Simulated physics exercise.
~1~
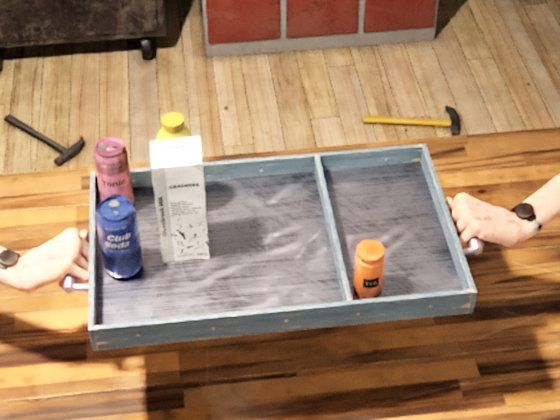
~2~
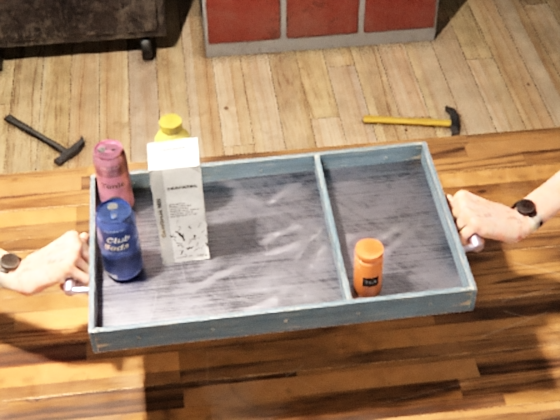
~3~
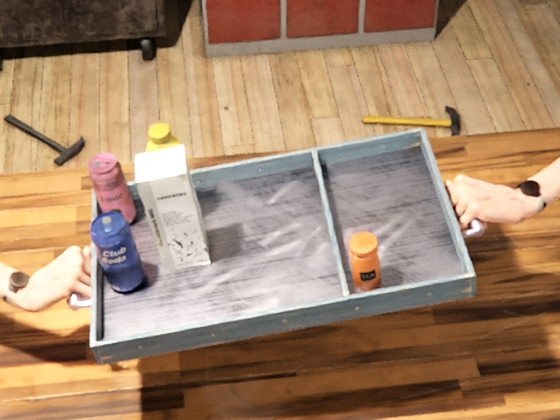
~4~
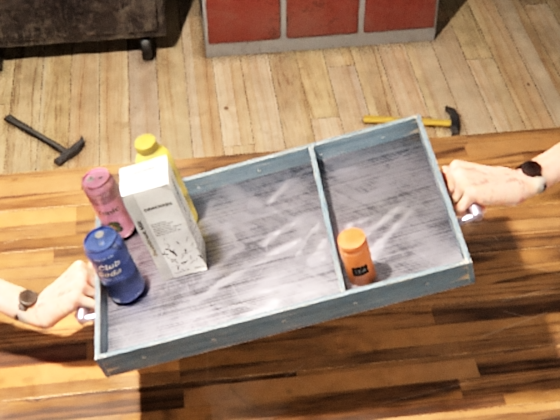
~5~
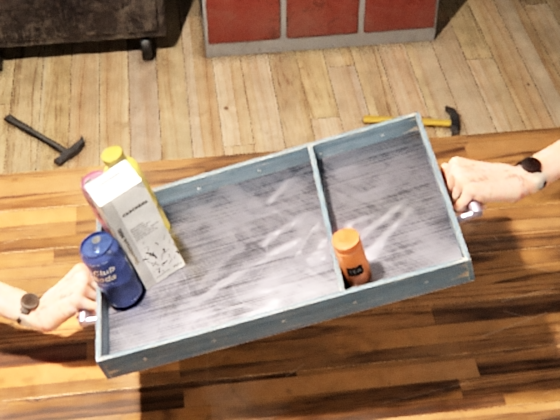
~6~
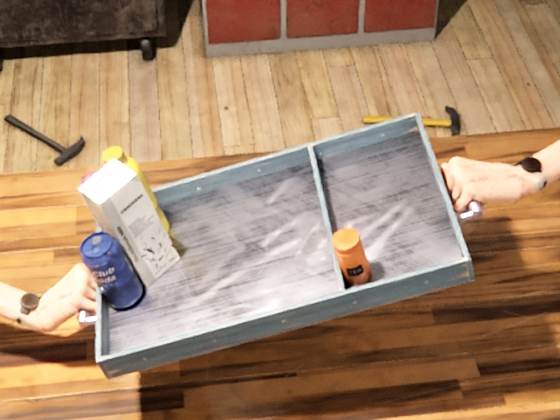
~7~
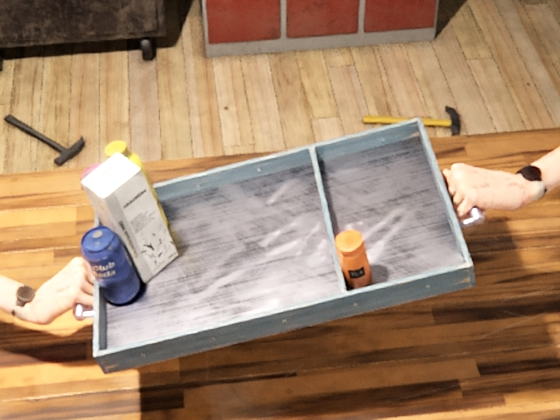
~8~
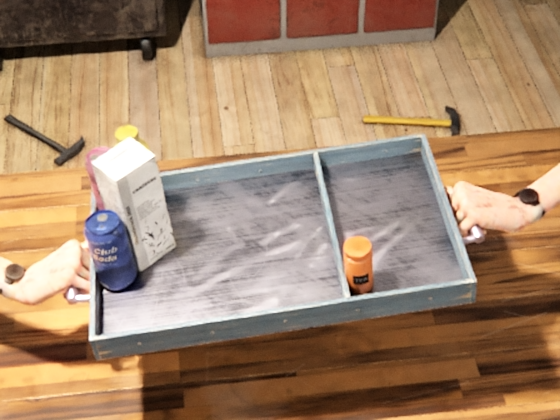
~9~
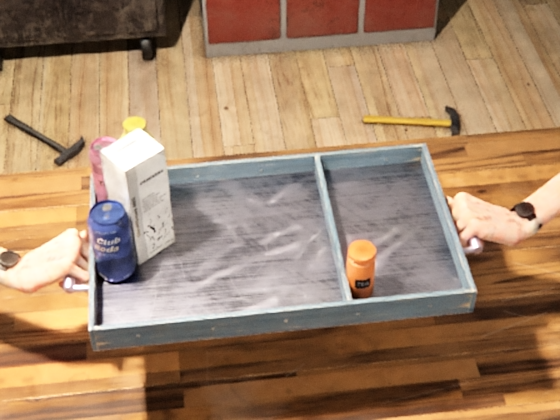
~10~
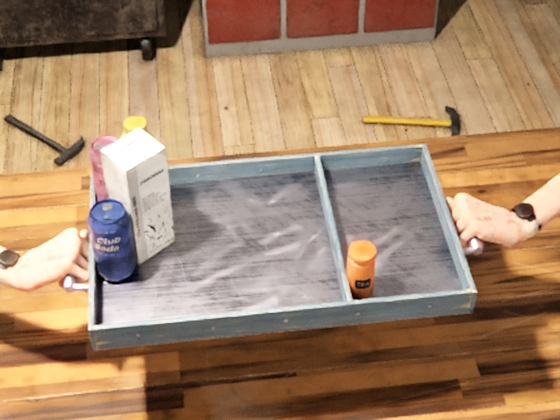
Two hands tilting a tray left edge down, then leveling it, the white carton and yellow bottle sliding left and staying upright.
